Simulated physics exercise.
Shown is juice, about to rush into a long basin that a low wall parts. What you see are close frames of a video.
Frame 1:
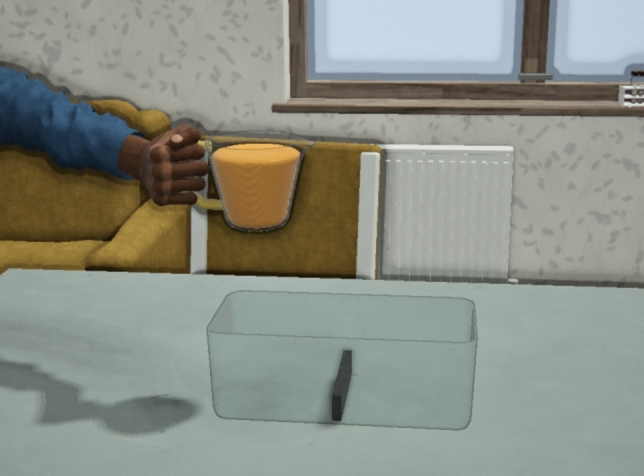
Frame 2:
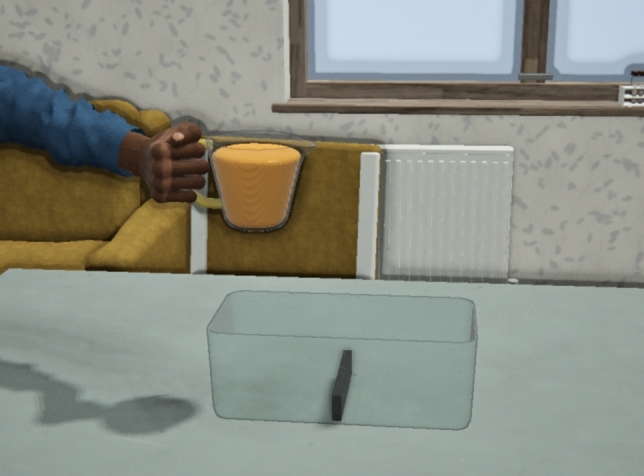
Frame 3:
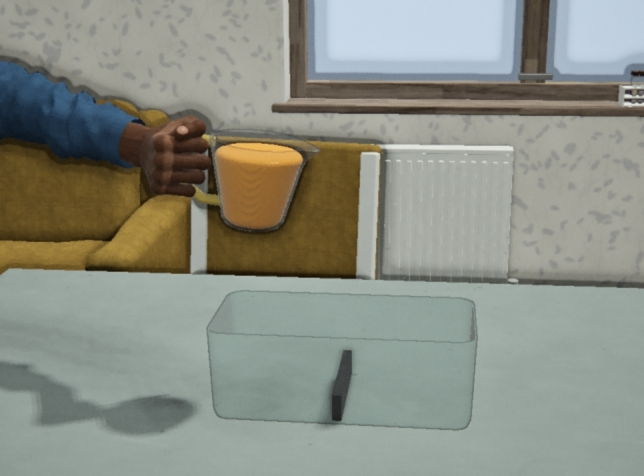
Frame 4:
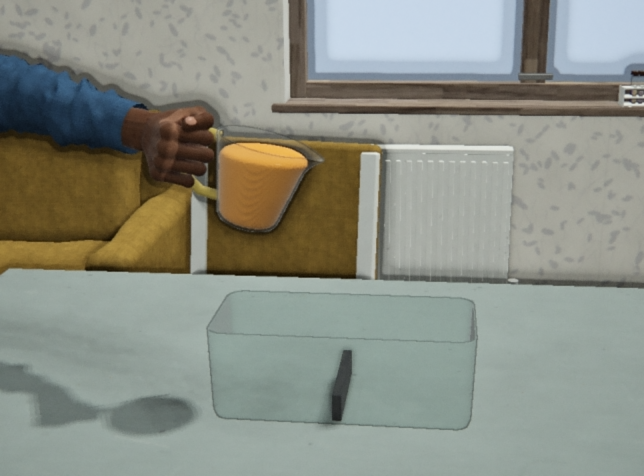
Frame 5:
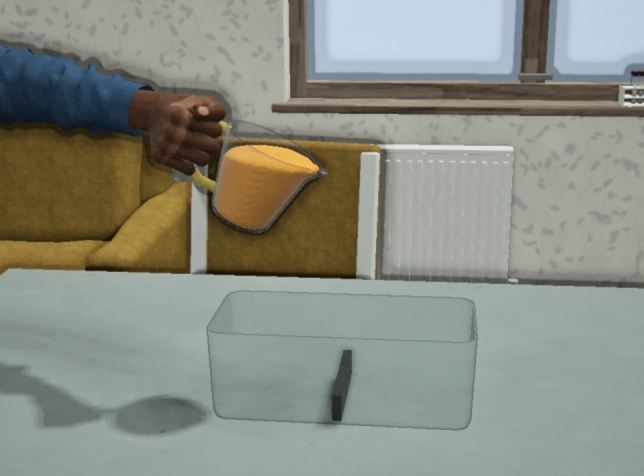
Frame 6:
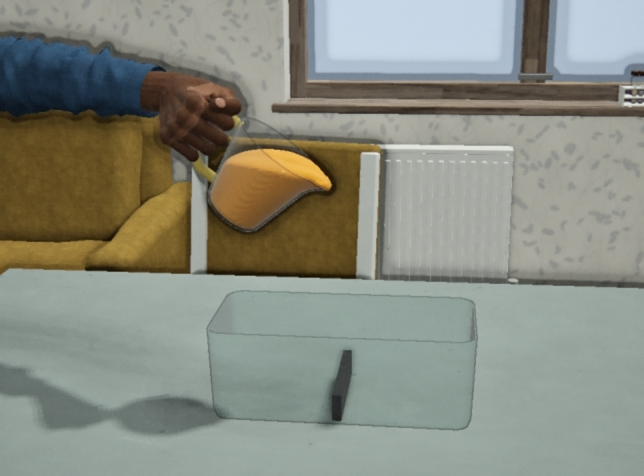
A hand in a blue sleeve tilting a jug of orange juice rightward above a clear basin, the juice reaching the spout.
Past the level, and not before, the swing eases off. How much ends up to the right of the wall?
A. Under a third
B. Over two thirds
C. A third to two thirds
(C) A third to two thirds.
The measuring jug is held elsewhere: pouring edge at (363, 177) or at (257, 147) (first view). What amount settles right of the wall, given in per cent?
In order, some 85 and 15 percent.
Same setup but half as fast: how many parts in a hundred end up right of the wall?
Around 80 percent ends up there.
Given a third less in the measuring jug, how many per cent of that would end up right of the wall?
It comes to around 45 percent.
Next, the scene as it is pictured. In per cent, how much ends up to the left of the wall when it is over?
Near 40 in a hundred.
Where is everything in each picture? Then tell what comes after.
In the first picture, it leans 0°; its right rim is at (316, 142); the juice meets the walls at (214, 151) and (301, 152); the long basin's rim runs from (218, 312) to (475, 321); the wall's top is at (342, 373).
In the second picture, it leans 2°; its right rim is at (317, 144); the juice meets the walls at (214, 150) and (302, 154).
In the third picture, it leans 7°; its right rim is at (321, 150); the juice meets the walls at (217, 148) and (304, 156).
In the fourth picture, it leans 15°; its right rim is at (325, 160); the juice meets the walls at (221, 147) and (309, 160).
In the fifth picture, it leans 26°; its right rim is at (328, 173); the juice meets the walls at (226, 152) and (318, 166).
In the sixth picture, it leans 39°; its right rim is at (328, 189); the juice meets the walls at (223, 164) and (325, 179); 2 per cent is over the edge.
A moment on, the measuring jug is tipped right over and 25 per cent is still to pour, 1 is left of the wall and 37 right of it.
Next, the measuring jug is tipped right over and 0 per cent is still to pour, 34 is left of the wall and 56 right of it.
Then the measuring jug is tipped right over and 0 per cent is still to pour, 39 is left of the wall and 55 right of it.
Later the measuring jug is tipped right over and 0 per cent is still to pour, 40 is left of the wall and 56 right of it.
At rest 40 per cent lies left of the wall, 56 right of it and 5 outside.
